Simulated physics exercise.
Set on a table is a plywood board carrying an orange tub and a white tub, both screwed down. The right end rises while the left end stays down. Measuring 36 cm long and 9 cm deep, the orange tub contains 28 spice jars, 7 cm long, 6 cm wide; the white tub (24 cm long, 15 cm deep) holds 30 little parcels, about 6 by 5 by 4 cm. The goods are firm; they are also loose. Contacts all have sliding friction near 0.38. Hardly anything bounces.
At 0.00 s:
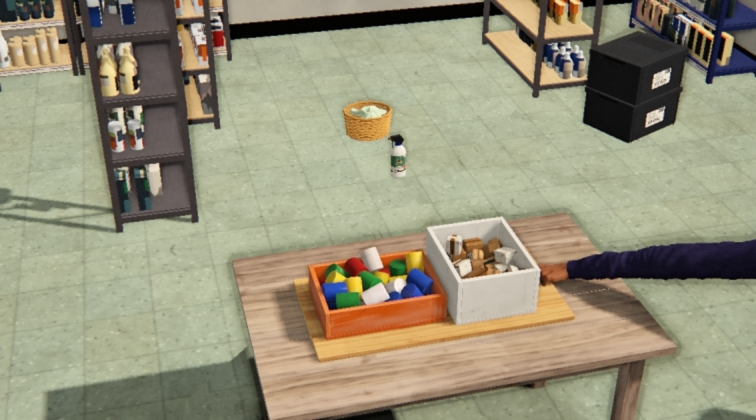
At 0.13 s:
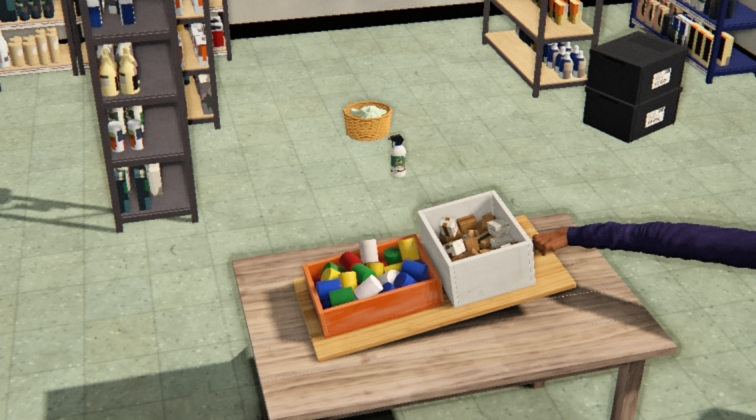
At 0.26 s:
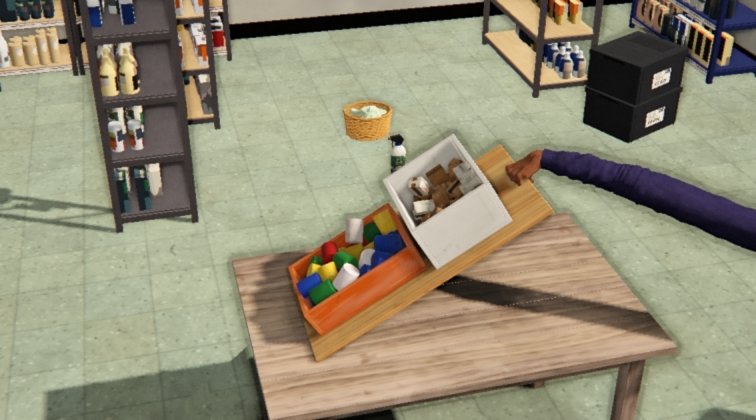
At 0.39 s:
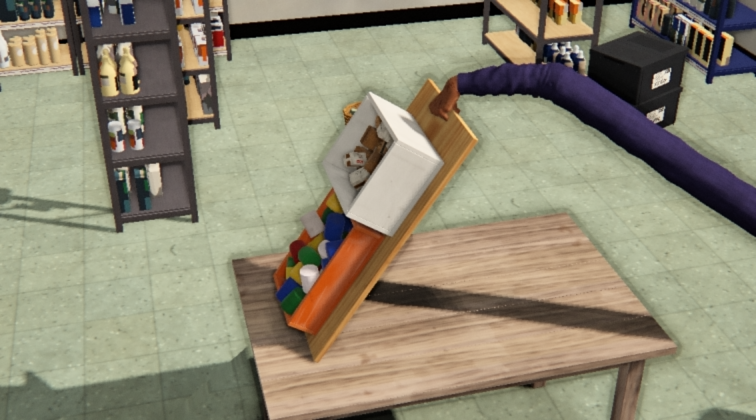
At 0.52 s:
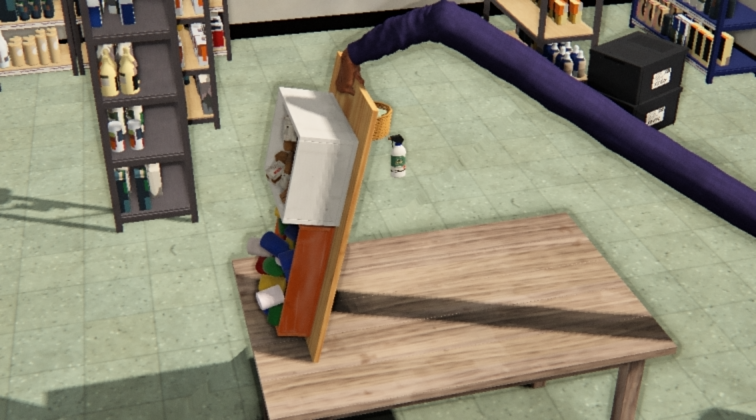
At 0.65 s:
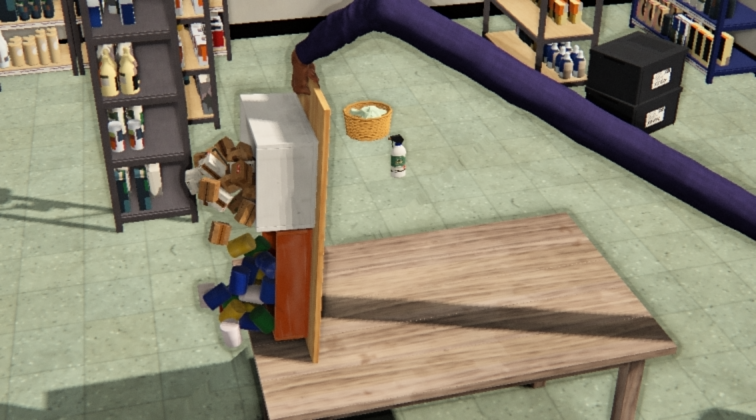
On a table, a hand tilts a board upright, and pieces spill from both tubs.
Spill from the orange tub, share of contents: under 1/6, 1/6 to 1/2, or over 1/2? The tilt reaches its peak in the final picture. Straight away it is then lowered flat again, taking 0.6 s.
Fraction out: Greater than one-half.
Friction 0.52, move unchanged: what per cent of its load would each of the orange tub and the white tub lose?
That would cost the orange tub 90 and the white tub 90 per cent of the load.
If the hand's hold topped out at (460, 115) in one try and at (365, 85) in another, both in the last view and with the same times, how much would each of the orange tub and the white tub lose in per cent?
Orange tub: 20 %, then 70 %; white tub: 10 %, then 80 %.
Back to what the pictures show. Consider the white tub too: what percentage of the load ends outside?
White tub: 100%.
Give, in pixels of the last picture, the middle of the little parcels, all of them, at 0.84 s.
Pixel (151, 263), give or take.
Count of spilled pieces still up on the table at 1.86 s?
About 3.
After 0.84 s, tilt 66°; 21 of 28 out of the orange tub and 29 of 30 out of the white tub.
After 1.08 s, tilt 17°; 22 of 28 out of the orange tub and 30 of 30 out of the white tub.
After 1.42 s, tilt 0°; 22 of 28 out of the orange tub and 30 of 30 out of the white tub.
Outcome (at 1.86 s), 22 of 28 out of the orange tub and 30 of 30 out of the white tub. Asked share, 22 of 28, 79 per cent.
